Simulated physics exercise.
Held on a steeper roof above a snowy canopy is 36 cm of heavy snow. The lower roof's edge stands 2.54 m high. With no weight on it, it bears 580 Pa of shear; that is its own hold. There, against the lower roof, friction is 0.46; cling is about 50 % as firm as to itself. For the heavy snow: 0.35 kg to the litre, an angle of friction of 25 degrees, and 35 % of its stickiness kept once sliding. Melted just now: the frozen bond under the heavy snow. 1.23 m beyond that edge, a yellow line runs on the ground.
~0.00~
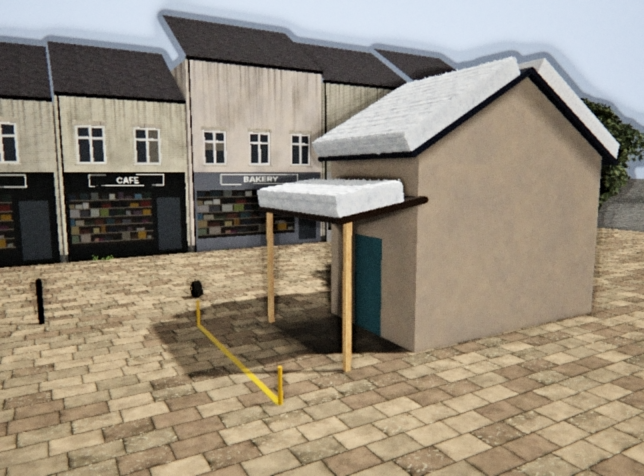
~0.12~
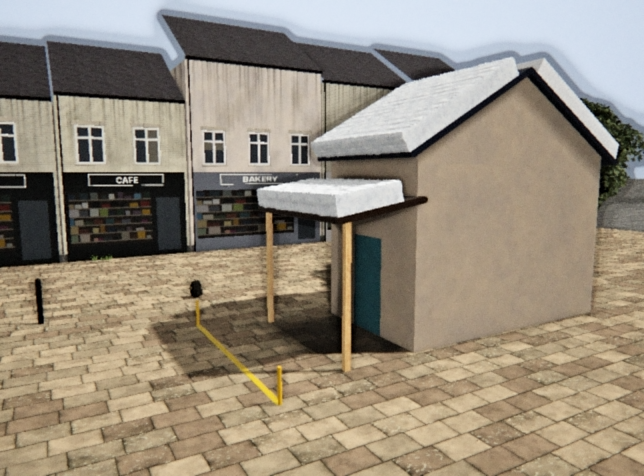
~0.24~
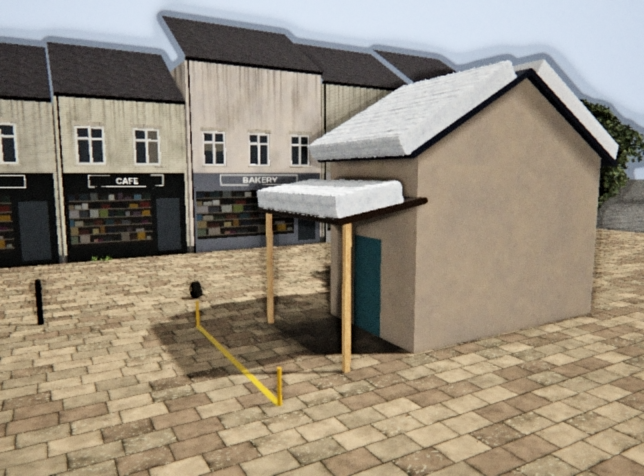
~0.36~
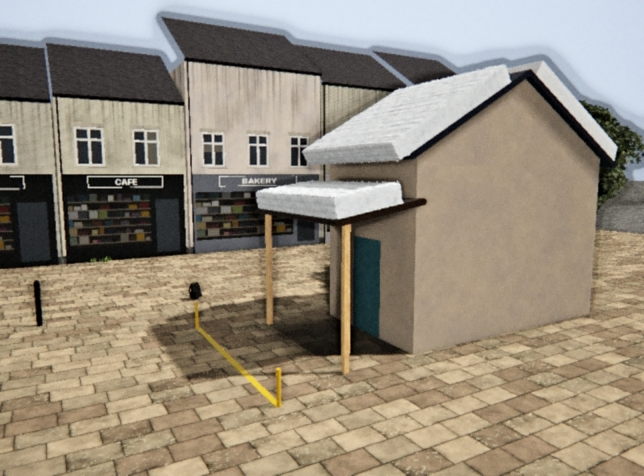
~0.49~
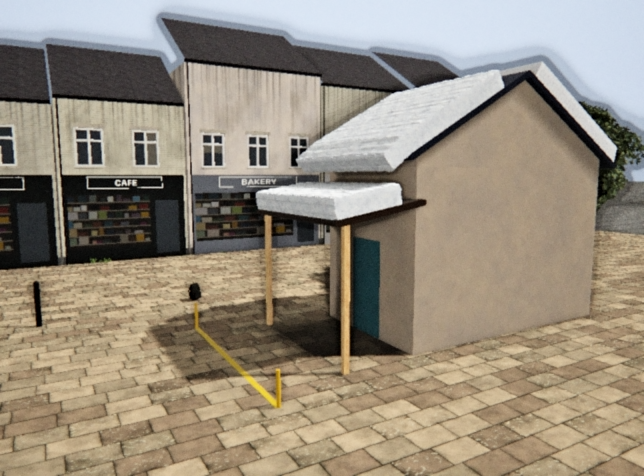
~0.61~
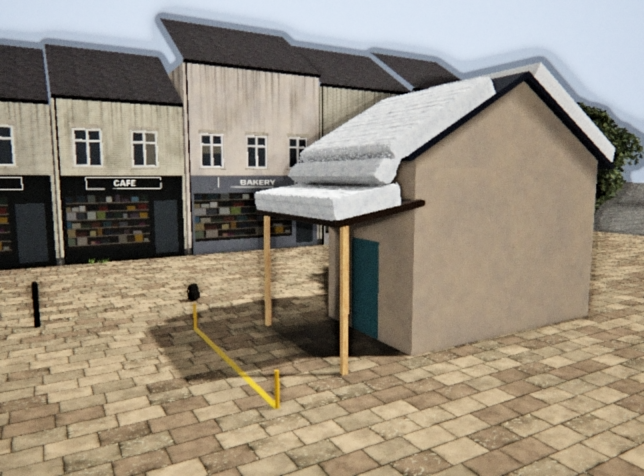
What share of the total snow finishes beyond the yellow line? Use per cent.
About 51 %.
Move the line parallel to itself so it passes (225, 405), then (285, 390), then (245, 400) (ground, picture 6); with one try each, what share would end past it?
I'd guess near 35 %, then near 60 %, and near 45 % on the last try.
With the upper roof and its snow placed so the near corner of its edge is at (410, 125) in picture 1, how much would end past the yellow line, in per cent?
60 %.
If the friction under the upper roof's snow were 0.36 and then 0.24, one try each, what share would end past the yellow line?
About 25 % in the first try and about 40 % in the second.
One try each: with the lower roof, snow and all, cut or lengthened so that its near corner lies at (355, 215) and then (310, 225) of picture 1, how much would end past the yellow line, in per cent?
The first try gives 55 percent and the second gives 40 percent.
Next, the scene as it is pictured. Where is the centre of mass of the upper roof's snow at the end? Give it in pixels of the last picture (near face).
I'd place it around (228, 365).
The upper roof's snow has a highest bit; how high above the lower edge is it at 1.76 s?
0.6 m or thereabouts.
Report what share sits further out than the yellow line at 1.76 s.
About 14 %.
By 1.13 s, none is below the lower edge and 0 % is past the line.
By 1.76 s, 40 % is below the lower edge and 15 % is past the line.
By 2.38 s, 72 % is below the lower edge and 48 % is past the line.
By 3.00 s, 73 % is below the lower edge and 51 % is past the line.
By 3.60 s, at the end, 73 % is below the lower edge and 51 % is past the line.
